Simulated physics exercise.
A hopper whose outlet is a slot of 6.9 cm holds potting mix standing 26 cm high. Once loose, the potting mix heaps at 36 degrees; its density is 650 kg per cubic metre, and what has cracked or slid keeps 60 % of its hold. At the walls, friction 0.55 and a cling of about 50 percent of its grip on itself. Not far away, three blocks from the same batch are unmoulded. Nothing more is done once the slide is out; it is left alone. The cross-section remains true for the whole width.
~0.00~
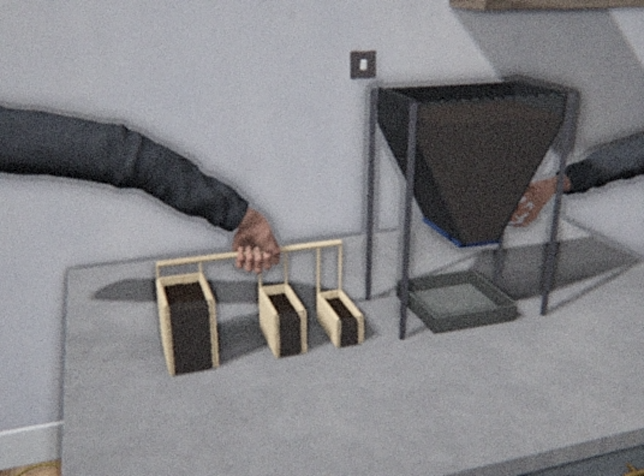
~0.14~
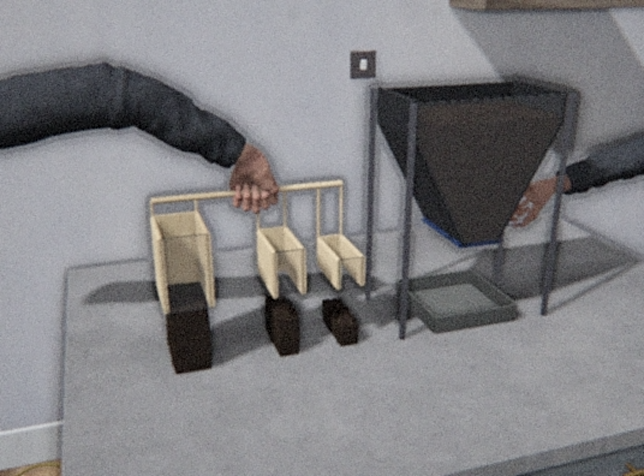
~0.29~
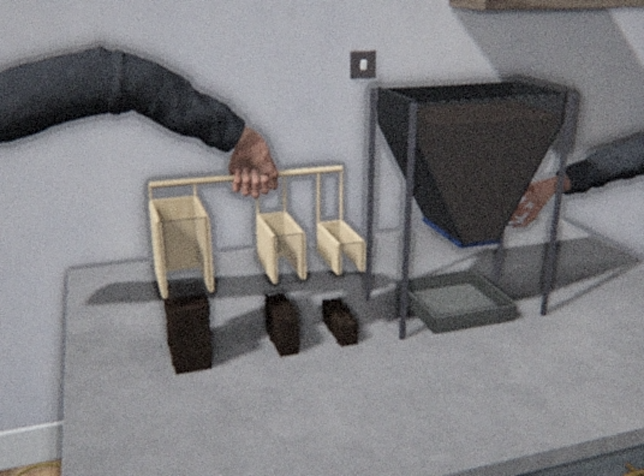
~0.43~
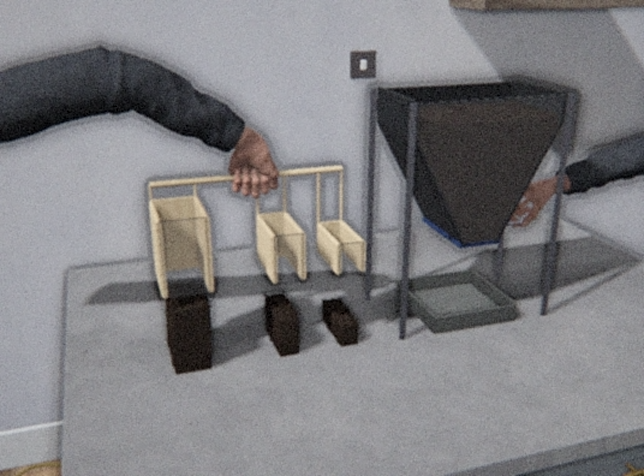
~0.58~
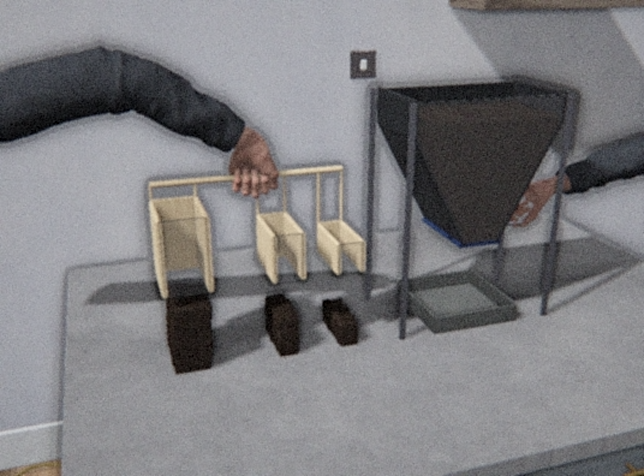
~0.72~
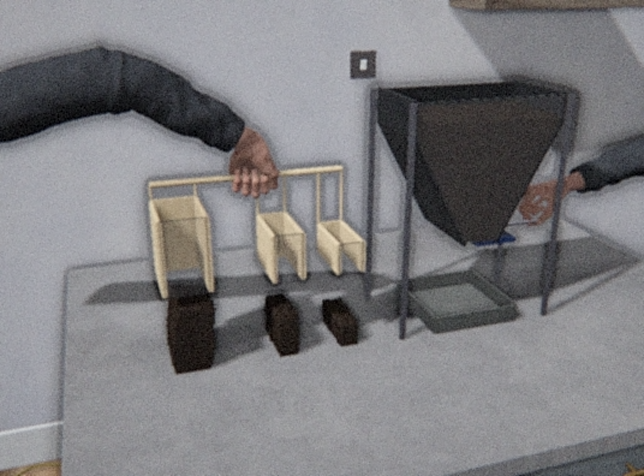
Two dark-sleeved arms reach in from either side over a grey tabletop against a pale wall, seen from slightly above by a still camera. The left hand grips a pale frame of three open moulds around dark blocks, tallest at left, beside a dark hopper on legs above a grey tray. That hand lifts the moulds clear, the bared blocks stay standing, and then the right hand draws the blue slide rightward from beneath the hopper.
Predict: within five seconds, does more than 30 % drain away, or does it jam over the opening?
It jams over the opening.
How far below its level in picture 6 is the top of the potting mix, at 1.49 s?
Measured change: About 0.0 cm.
After 1.07 s, 0 % has run out.
After 1.49 s, 0 % has run out.
After 1.90 s, 0 % has run out.
After 2.32 s, 0 % has run out.
After 5.62 s, 0 % has run out.
